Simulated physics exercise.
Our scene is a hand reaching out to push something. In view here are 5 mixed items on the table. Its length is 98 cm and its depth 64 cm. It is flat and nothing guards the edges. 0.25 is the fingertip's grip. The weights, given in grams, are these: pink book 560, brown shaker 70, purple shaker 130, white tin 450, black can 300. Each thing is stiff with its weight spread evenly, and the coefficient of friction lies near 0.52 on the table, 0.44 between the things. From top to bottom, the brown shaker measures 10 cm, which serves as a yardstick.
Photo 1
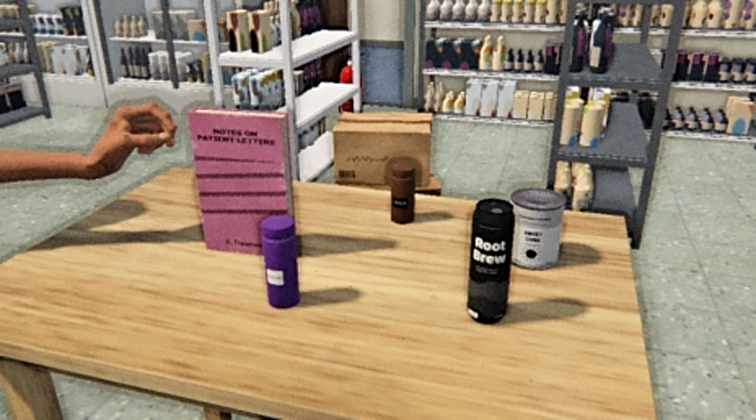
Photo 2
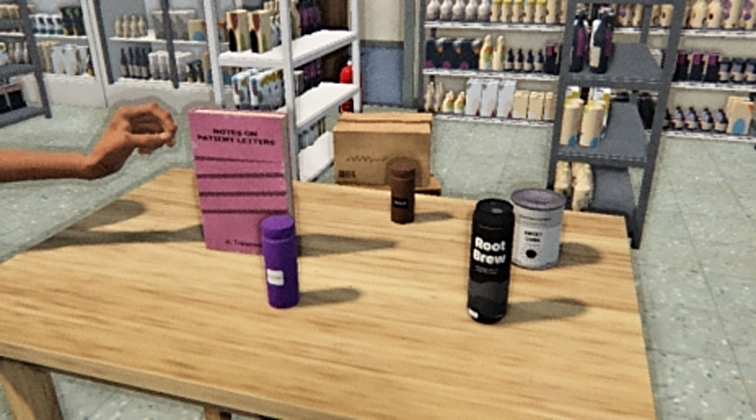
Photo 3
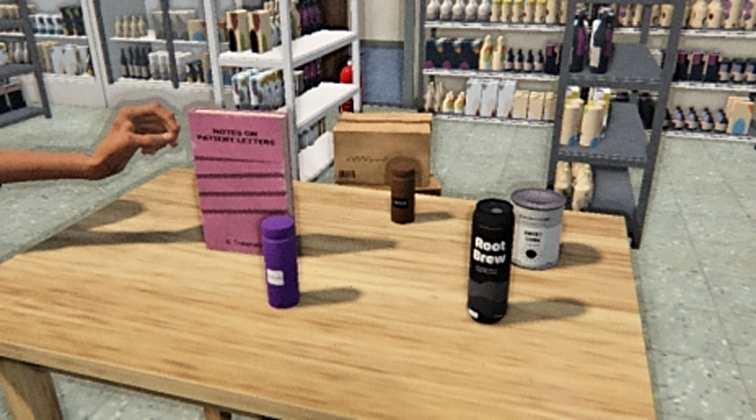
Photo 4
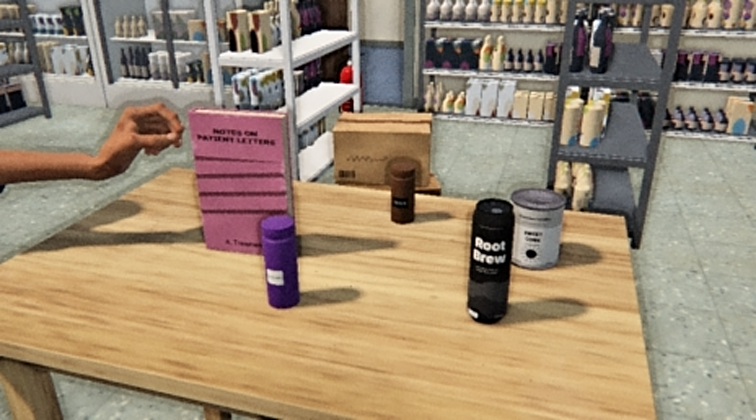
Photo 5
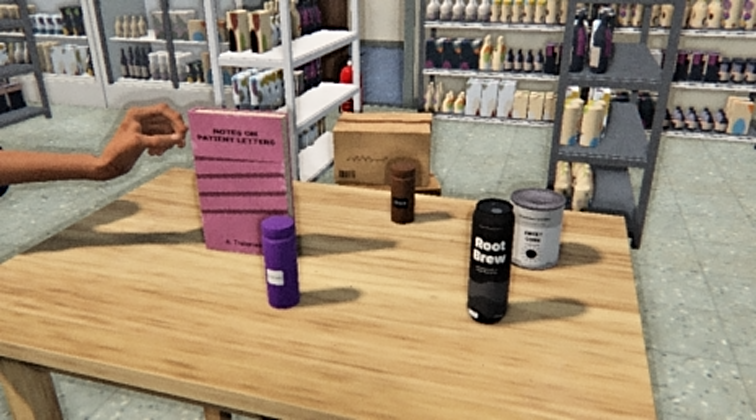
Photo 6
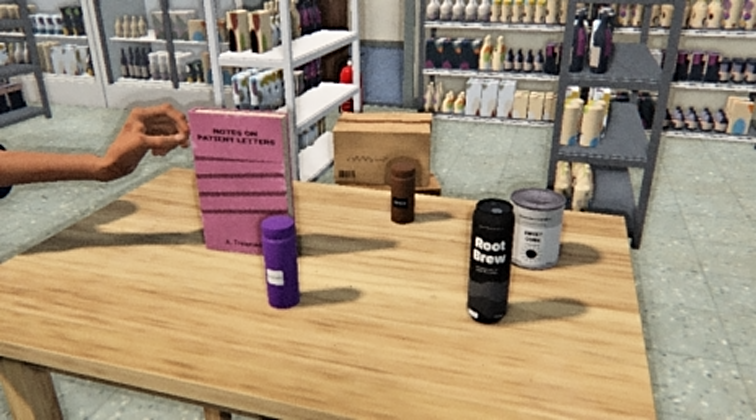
A hand moves slightly right toward a pink book standing on a wooden table.
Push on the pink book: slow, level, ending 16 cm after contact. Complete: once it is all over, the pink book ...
... has toppled.
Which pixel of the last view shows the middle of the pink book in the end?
End position, around (367, 220).
Then, 1.20 s on from there, hand has come 11 cm; pink book 22° off upright near (273, 175).
Then, 2.00 s on from there, hand has come 17 cm; pink book 60° off upright near (329, 187).
In the end, toppled on the table, pink book; the other 4 under 5 cm from the start. At the end, from the last picture's camera, pink book near (366, 220).
